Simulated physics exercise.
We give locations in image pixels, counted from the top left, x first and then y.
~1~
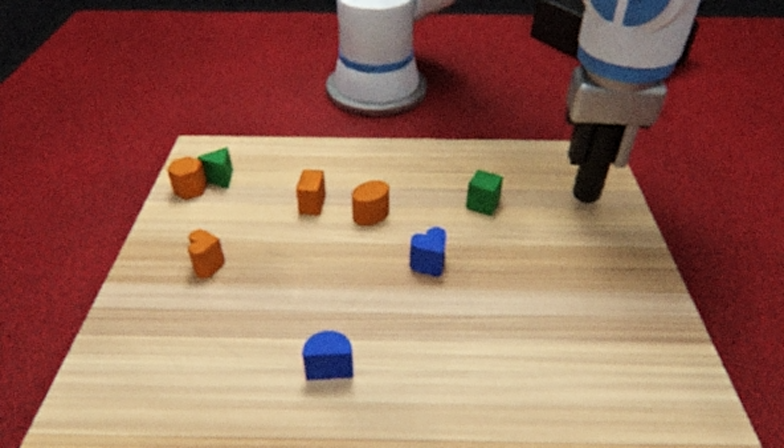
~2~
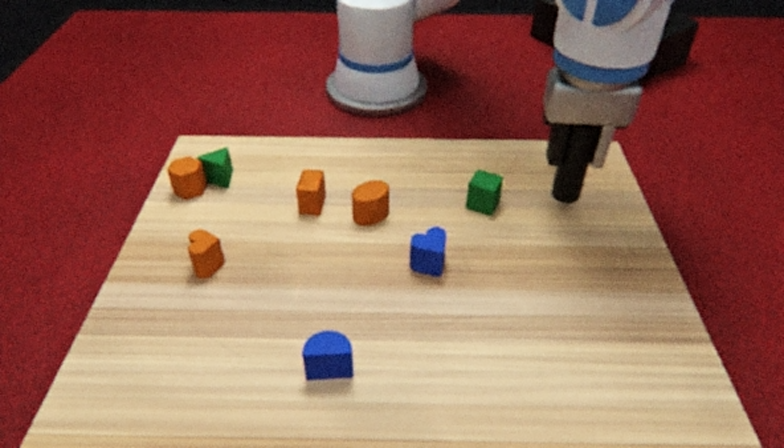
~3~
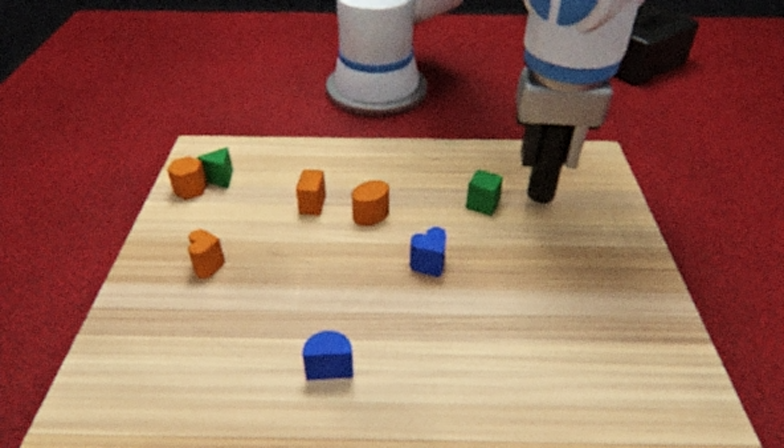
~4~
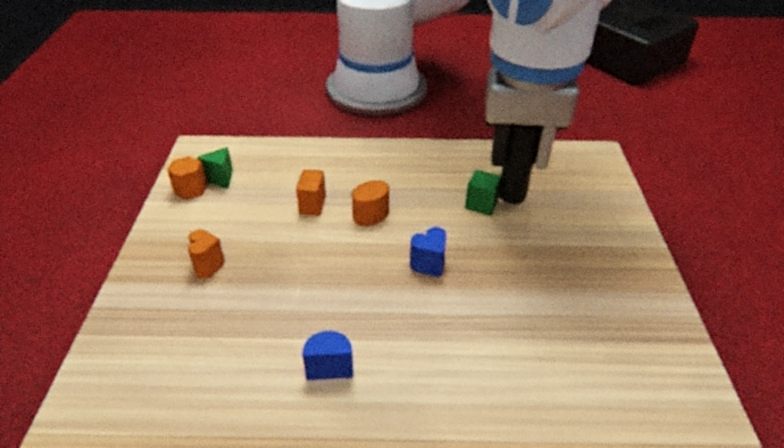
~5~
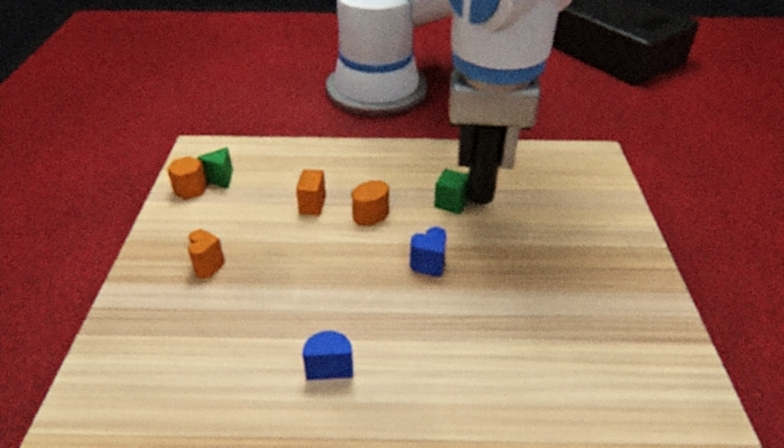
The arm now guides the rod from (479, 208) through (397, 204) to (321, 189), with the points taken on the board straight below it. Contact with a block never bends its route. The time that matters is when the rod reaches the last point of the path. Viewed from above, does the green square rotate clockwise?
Yes, that is how it ends up.
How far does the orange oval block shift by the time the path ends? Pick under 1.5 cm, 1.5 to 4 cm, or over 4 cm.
Once the path is done, the orange oval block lies 1.5 to 4 cm from its present place.
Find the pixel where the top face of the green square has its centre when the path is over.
It comes to (353, 154).
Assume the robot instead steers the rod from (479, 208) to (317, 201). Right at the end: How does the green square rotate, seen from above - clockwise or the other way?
From above, it looks like the green square goes clockwise.
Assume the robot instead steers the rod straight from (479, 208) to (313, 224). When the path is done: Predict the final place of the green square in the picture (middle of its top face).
The point I'd pick in the picture is (404, 172).
On the path given first. One third of the way, rod at (424, 195); green square at (398, 174).
Two thirds of the way, rod at (370, 190); orange oval block at (350, 193), turned 50° anticlockwise; green square at (360, 160), turned 55° clockwise.
At the end, rod at (320, 178); orange rectangle at (302, 179), turned 40° anticlockwise; orange oval block at (347, 194), turned 65° anticlockwise; blue heart-shaped block unmoved; green square at (353, 154), turned 85° clockwise.
